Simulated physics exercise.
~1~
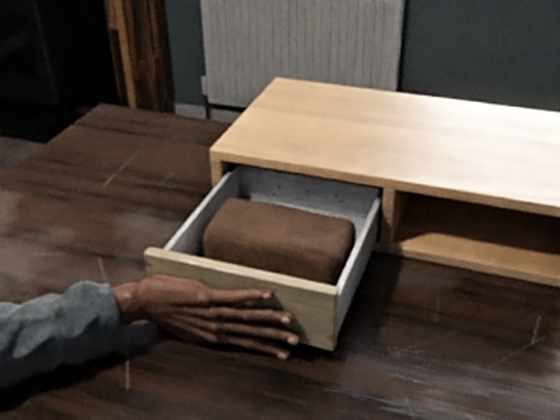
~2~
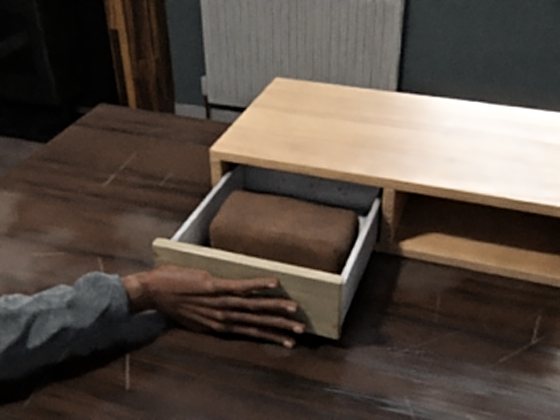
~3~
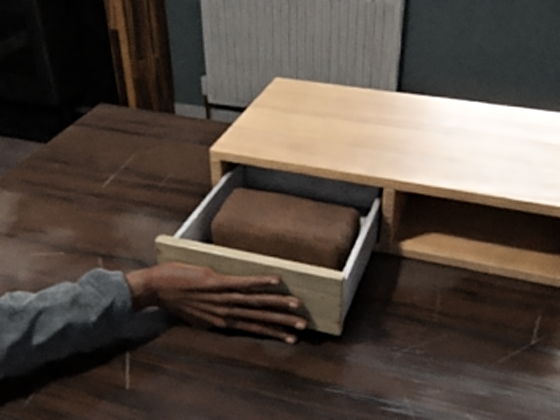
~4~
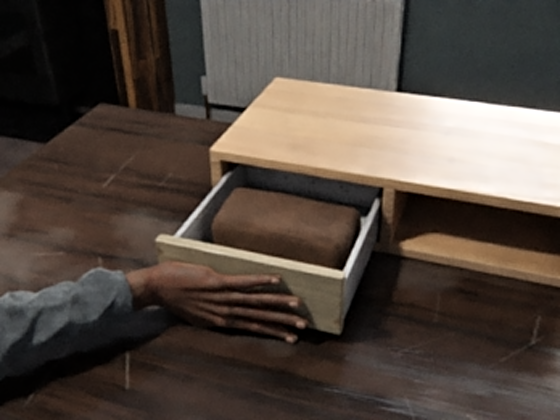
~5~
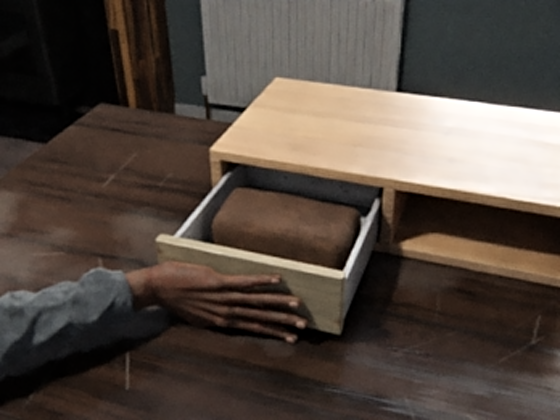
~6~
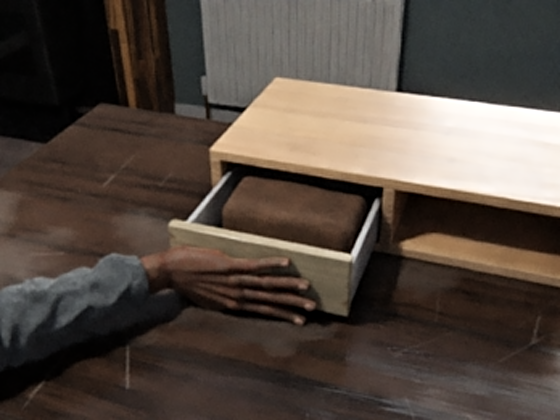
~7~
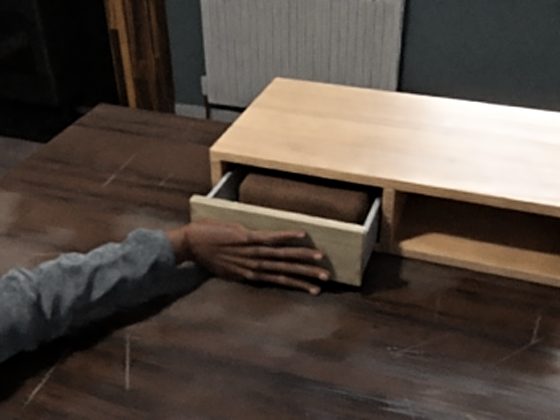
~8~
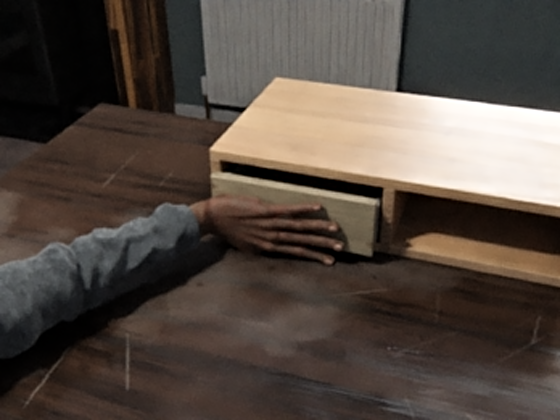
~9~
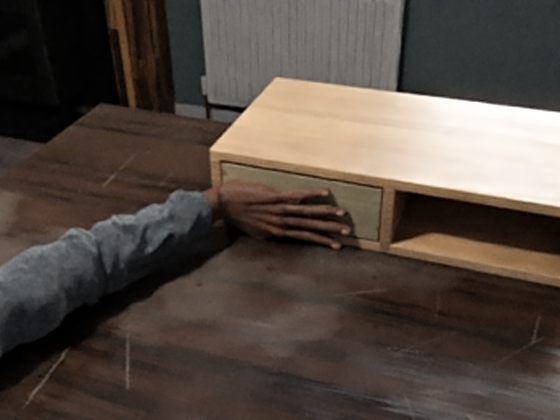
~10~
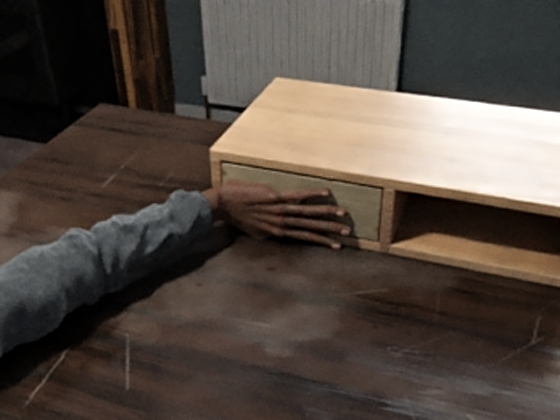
The footage shows a hand in a grey sleeve resting against the front of an open drawer holding a brown loaf-shaped object, pausing, then pushing it back into a light wooden chest on a dark table until the drawer is fully closed, the hand still against it.
